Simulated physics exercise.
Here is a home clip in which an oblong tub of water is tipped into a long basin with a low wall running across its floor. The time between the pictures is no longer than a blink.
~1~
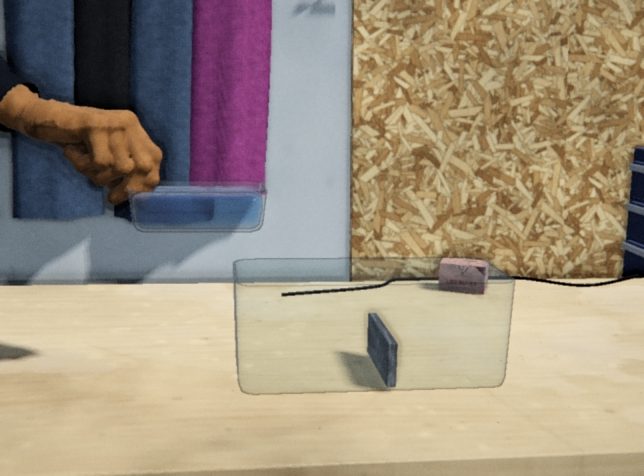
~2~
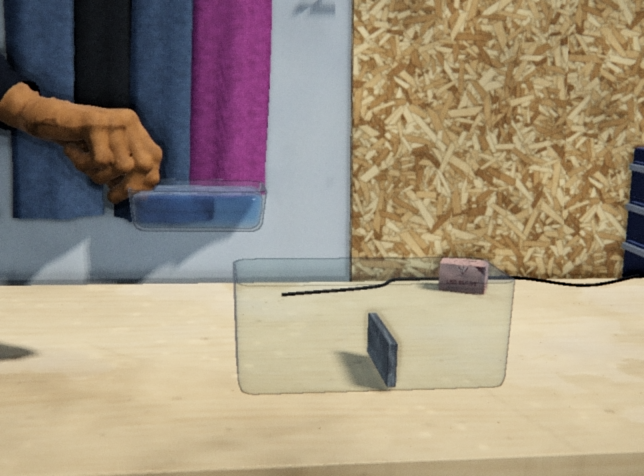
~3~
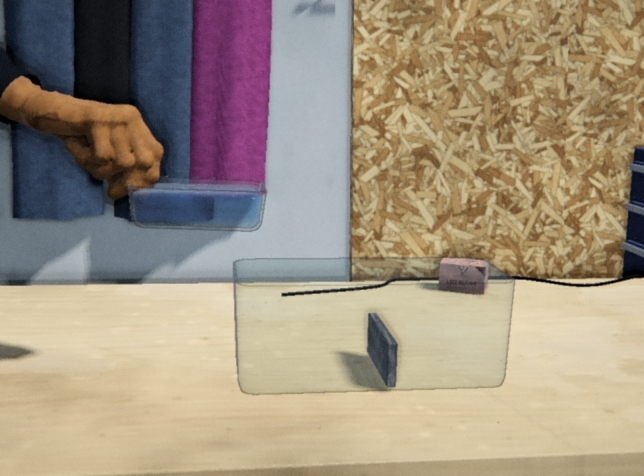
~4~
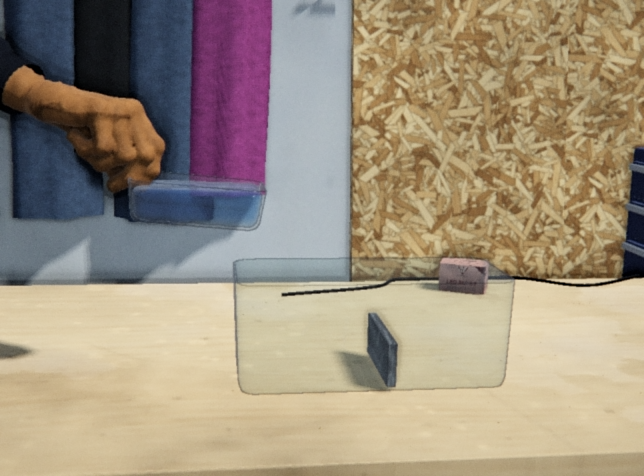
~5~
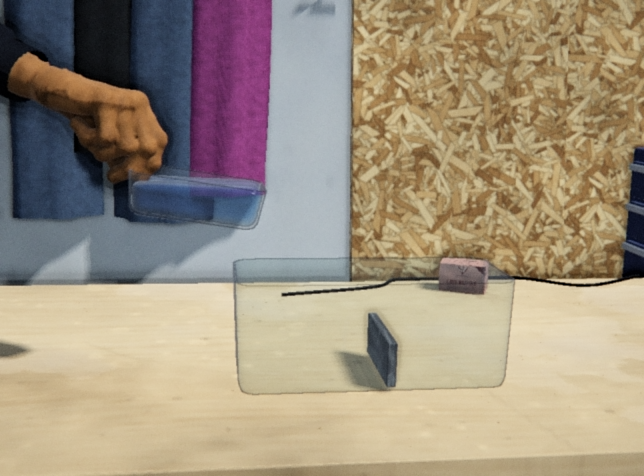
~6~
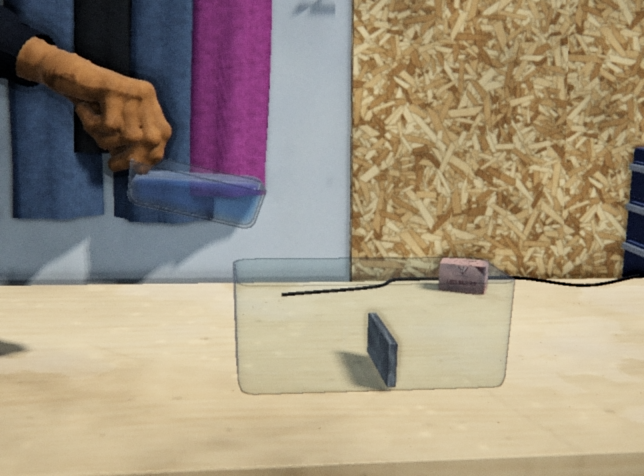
The video shows a hand holding a small clear tub of bluish liquid above and left of a larger transparent basin on a pale wooden surface, gradually tilting the tub so its right side leans lower.
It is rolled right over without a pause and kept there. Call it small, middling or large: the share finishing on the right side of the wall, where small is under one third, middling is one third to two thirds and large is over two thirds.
Small.
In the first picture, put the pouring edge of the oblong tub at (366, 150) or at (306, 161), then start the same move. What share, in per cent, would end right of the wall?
In order: Close to 85 and 55 percent.
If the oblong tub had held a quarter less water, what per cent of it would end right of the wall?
That works out to some 0 %.
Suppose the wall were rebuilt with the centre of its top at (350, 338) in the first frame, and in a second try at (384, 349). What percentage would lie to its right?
In turn some 35 and 20 in a hundred.
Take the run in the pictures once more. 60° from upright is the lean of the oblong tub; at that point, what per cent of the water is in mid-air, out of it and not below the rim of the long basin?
Estimate: Some 40 per cent.
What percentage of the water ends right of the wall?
Some 0 per cent.
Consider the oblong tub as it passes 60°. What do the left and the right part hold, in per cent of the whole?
Left 35 %, right 0 %.
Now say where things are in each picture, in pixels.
In the first picture, it leans 0°; its right rim is at (264, 188); the water meets the walls at (136, 192) and (261, 193); the long basin's rim runs from (235, 274) to (499, 271); the wall's top is at (382, 329).
In the second picture, it leans 1°; its right rim is at (264, 188); the water meets the walls at (135, 191) and (261, 192).
In the third picture, it leans 2°; its right rim is at (264, 188); the water meets the walls at (135, 190) and (261, 191).
In the fourth picture, it leans 5°; its right rim is at (264, 188); the water meets the walls at (135, 186) and (261, 188).
In the fifth picture, it leans 8°; its right rim is at (264, 188); the water meets the walls at (135, 181) and (262, 186).
In the sixth picture, it leans 13°; its right rim is at (263, 188); the water meets the walls at (135, 176) and (263, 183); 2 per cent is over the edge.
A moment on, the oblong tub is tipped part way and 22 per cent is still to pour, 35 is left of the wall and 0 right of it.
Next, the oblong tub is tipped on its side and 4 per cent is still to pour, 86 is left of the wall and 1 right of it.
Then the oblong tub is tipped on its side and 0 per cent is still to pour, 94 is left of the wall and 2 right of it.
Later the oblong tub is tipped on its side and 0 per cent is still to pour, 95 is left of the wall and 2 right of it.
Finally, 95 per cent lies left of the wall, 2 right of it and 3 outside.
